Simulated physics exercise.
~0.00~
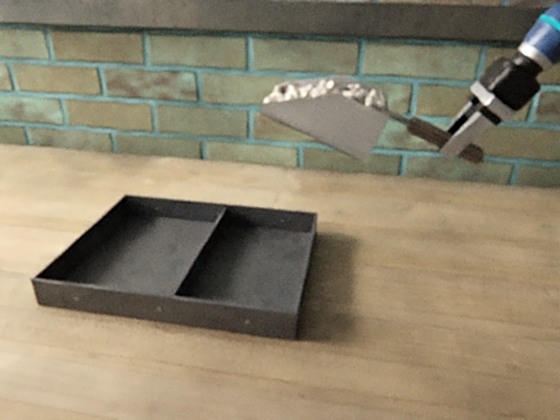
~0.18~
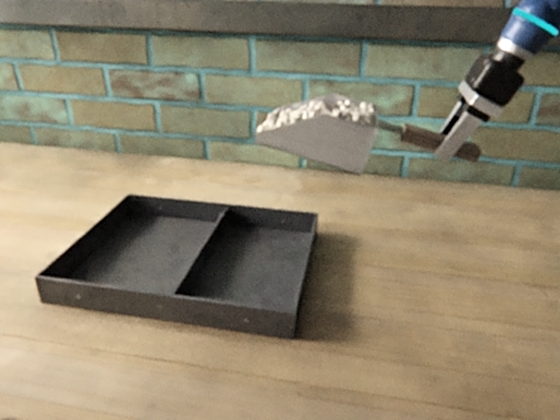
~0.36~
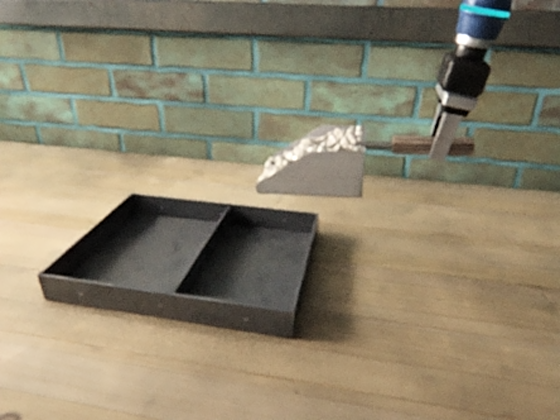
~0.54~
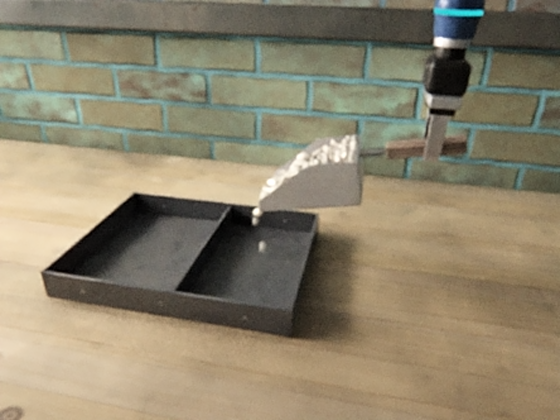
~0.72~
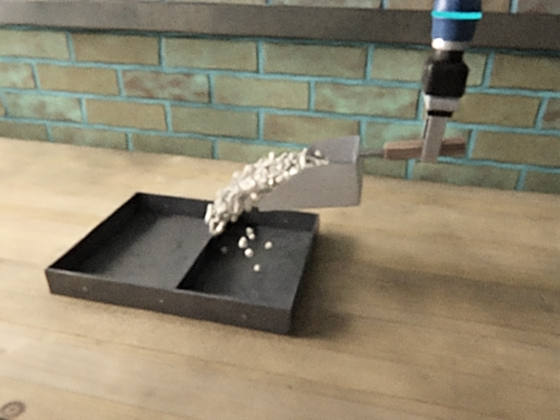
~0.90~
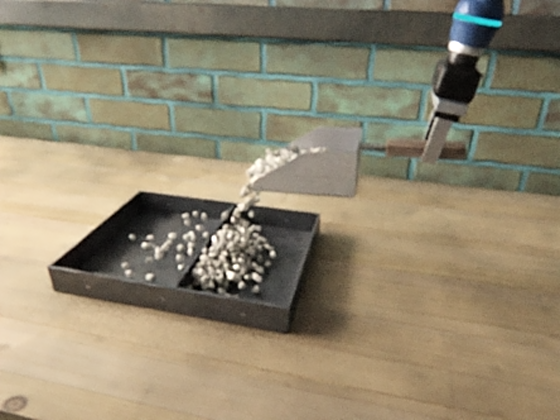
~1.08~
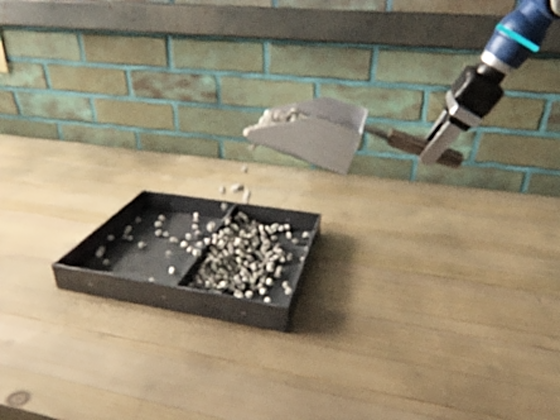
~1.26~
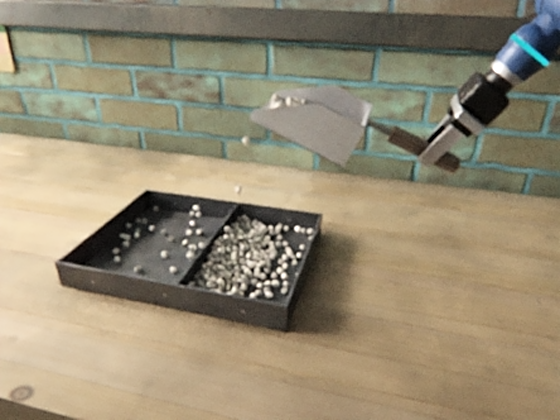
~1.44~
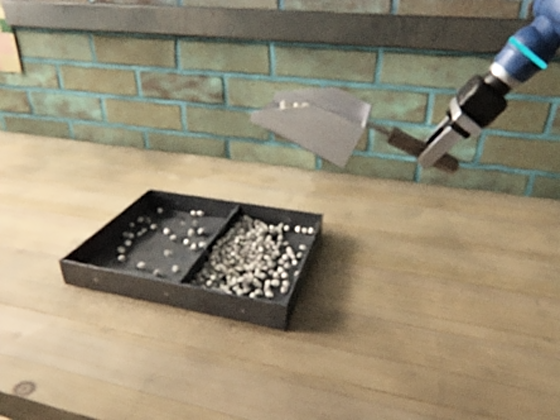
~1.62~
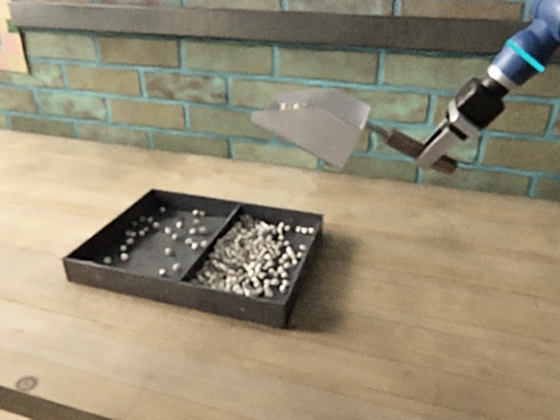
A robotic arm tipped a metal scoop of pale beads over a divided black tray, pouring most into the right-hand section while some scattered into the left, then lifted and tilted the scoop back, leaving the spilled beads lying in both sections.
